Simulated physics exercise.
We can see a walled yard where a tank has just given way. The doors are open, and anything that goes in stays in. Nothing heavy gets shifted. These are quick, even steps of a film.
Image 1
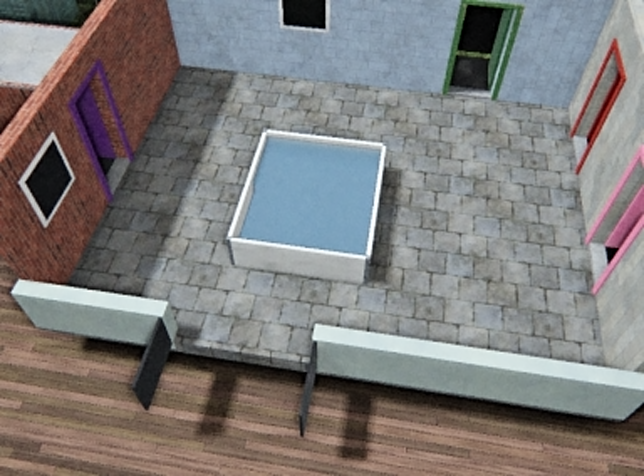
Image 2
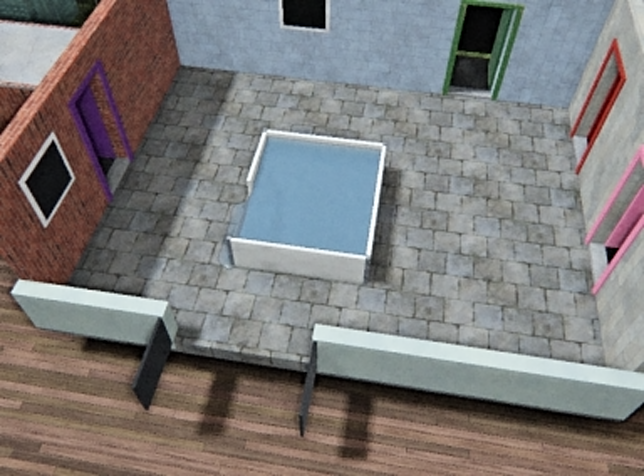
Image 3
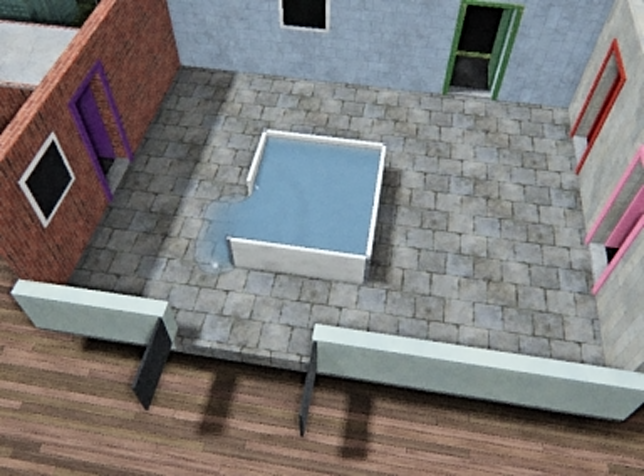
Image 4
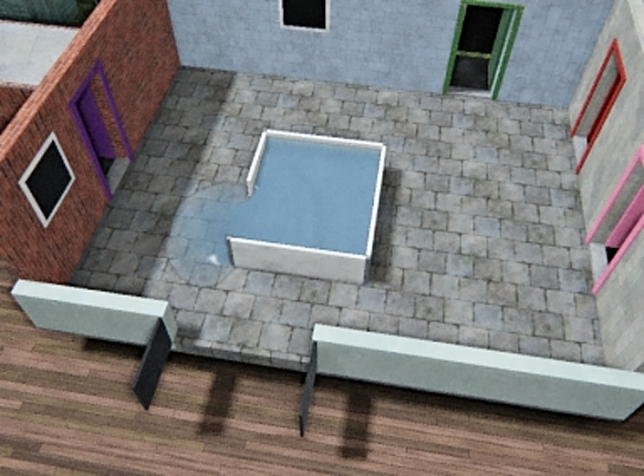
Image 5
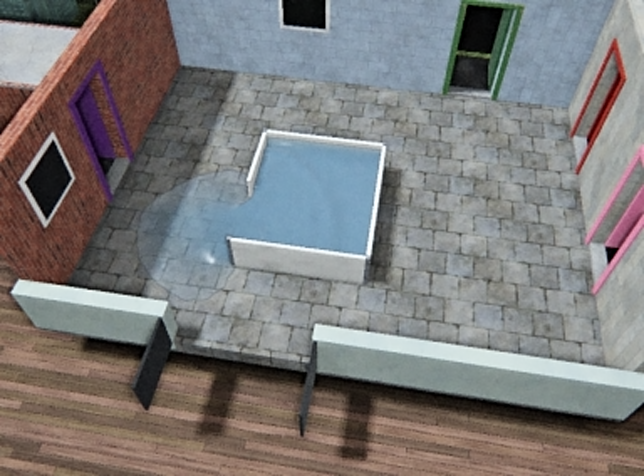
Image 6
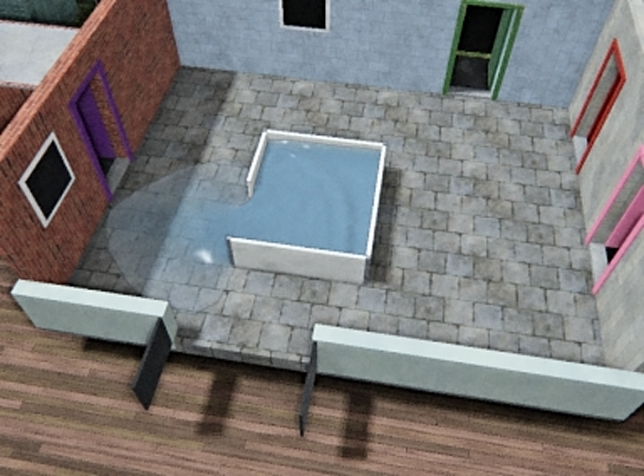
At the start, a square, white-walled tank of blue water stands whole and still in a grey paved yard. A gap opens in its left side, and water pours out onto the paving. The shallow sheet spreads left in a widening curve toward the brick wall with the purple door.
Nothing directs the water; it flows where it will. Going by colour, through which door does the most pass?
Through the purple door.
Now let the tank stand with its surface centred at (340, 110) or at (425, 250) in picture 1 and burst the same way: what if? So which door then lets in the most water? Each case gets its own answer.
The purple one, the purple-painted one.
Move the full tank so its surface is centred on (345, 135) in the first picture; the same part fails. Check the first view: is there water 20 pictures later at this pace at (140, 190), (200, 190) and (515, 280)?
In the order given: Wetted, wetted and not reached.
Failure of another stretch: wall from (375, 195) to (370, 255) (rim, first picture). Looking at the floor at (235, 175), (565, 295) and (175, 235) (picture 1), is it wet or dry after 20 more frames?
The first spot is left untouched, the second is soaked through and the third is left untouched.
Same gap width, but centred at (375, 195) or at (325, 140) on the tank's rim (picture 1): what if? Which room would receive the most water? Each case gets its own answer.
In the first try it's the pink door, in the second the red one.
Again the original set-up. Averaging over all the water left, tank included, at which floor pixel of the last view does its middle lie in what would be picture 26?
I'd mark it close to (225, 220).
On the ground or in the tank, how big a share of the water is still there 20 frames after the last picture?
I reckon around 94 in a hundred.
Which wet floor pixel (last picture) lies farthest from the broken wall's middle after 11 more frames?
I'd say near (166, 96).
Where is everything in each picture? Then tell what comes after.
In the first picture, the water tank at (312, 192) is whole and still.
In the second picture, water pours out at (244, 227) and has run to (227, 264).
In the third picture, the front is at (217, 203), out from the gap at (244, 228).
In the fourth picture, water pours out at (244, 228) and has run to (184, 206).
In the fifth picture, the front is at (146, 215), out from the gap at (244, 228).
In the sixth picture, water pours out at (244, 228) and has run to (116, 211).
A moment on, water covers 20 % of the floor; pink door not reached, purple door a trickle in, green door not reached, red door not reached.
Next, water covers 20 % of the floor; pink door not reached, purple door some in, green door not reached, red door not reached.
Then, water covers 30 % of the floor; pink door not reached, purple door a lot in, green door not reached, red door not reached.
Later, water covers 55 % of the floor; pink door not reached, purple door a lot in, green door not reached, red door not reached.
In the end, water covers 90 % of the floor; pink door wet at the sill, nothing in, purple door a lot in, green door wet at the sill, nothing in, red door wet at the sill, nothing in; the purple door has let in the most.
